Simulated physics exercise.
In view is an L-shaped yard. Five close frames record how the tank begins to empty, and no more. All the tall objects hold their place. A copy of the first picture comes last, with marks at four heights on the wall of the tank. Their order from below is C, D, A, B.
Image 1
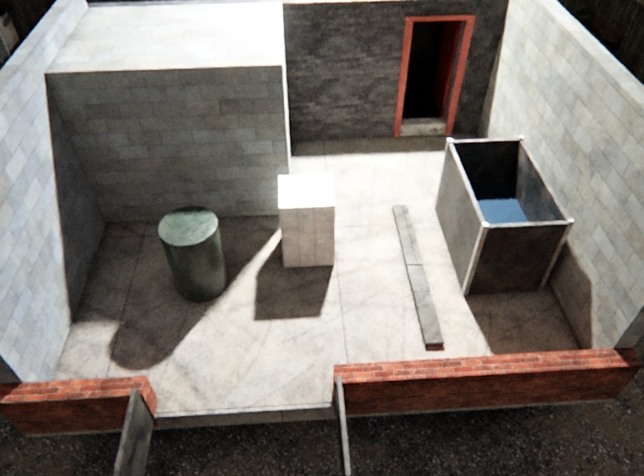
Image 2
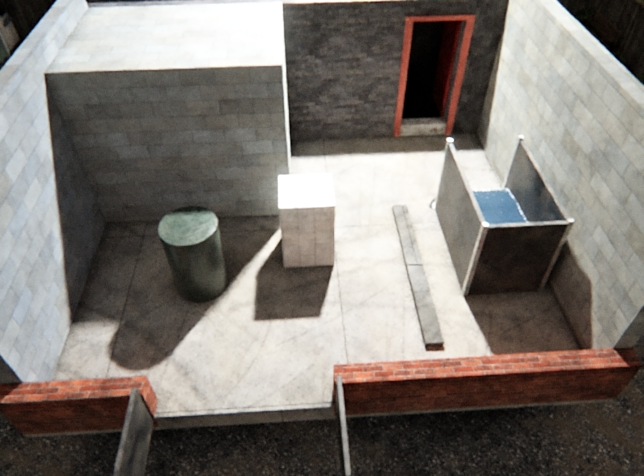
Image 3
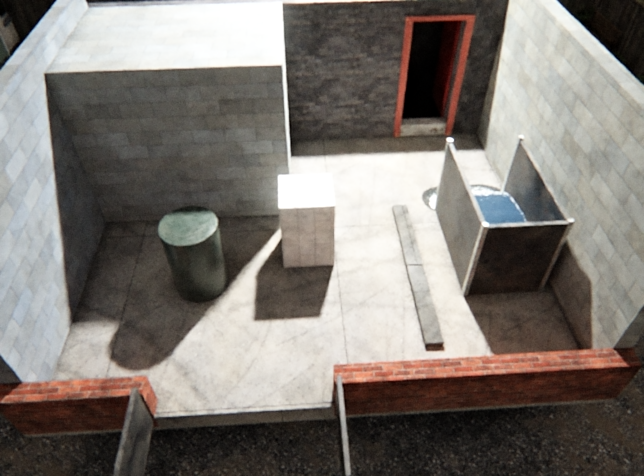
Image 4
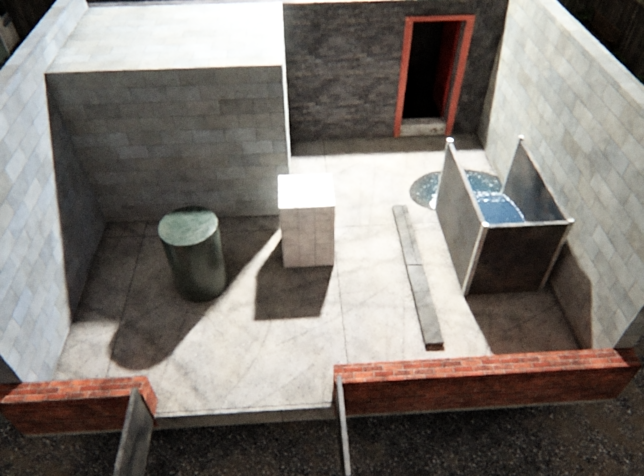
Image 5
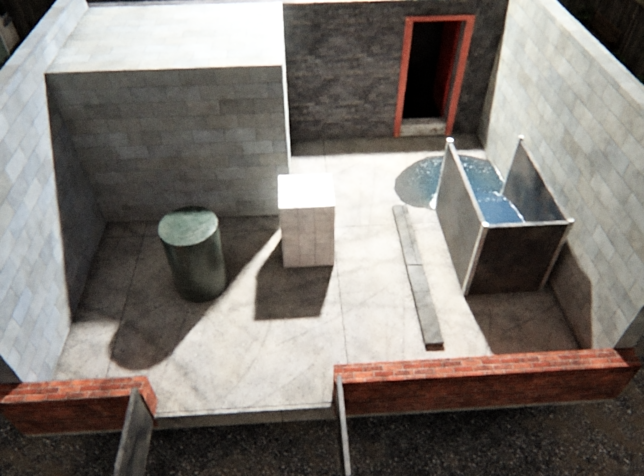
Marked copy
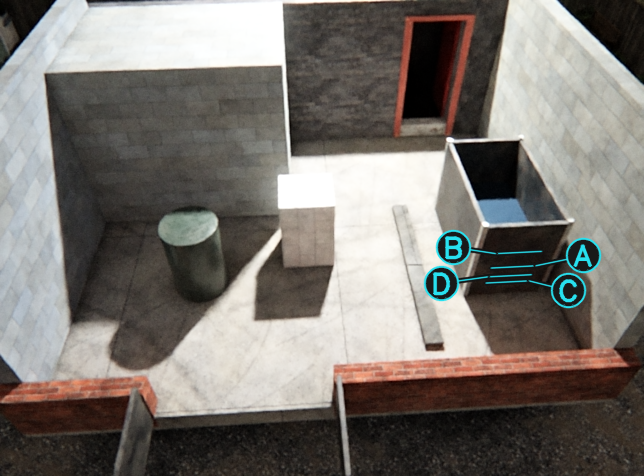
In a walled L-shaped yard with a red-framed doorway, a green cylinder and a pale block, water sits still in a dark tank on the right. The tank's back side disappears and the water drops inside, then emerges behind it and spreads across the floor in a widening, rounded pool toward the doorway.
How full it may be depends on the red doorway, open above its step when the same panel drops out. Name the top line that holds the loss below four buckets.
I would pick line A.
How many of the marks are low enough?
Three of them.
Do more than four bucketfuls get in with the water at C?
No, not at all.
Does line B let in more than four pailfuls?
Yes.
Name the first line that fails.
It is B.
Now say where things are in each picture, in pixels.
The first frame shows water in the tank at rest, its middle at (492, 219); foot of the red doorway at (422, 135); open gate at (240, 367).
In the second frame, water covers 1 % of the ground, its front hidden from here.
In the third frame, water covers 3 % of the ground, its front hidden from here.
The fourth frame shows front seen at (427, 179), 5 % of the ground wet.
The fifth frame shows front seen at (419, 165), 8 % of the ground wet.
On the marked copy, A at (513, 266); B at (518, 252); C at (507, 281); D at (509, 275); from the bottom up C, D, A, B.
For line A, a bucket or two gets in.
For line B, about 10 bucketfuls get in.
For line C, nothing gets over.
For line D, nothing gets over.
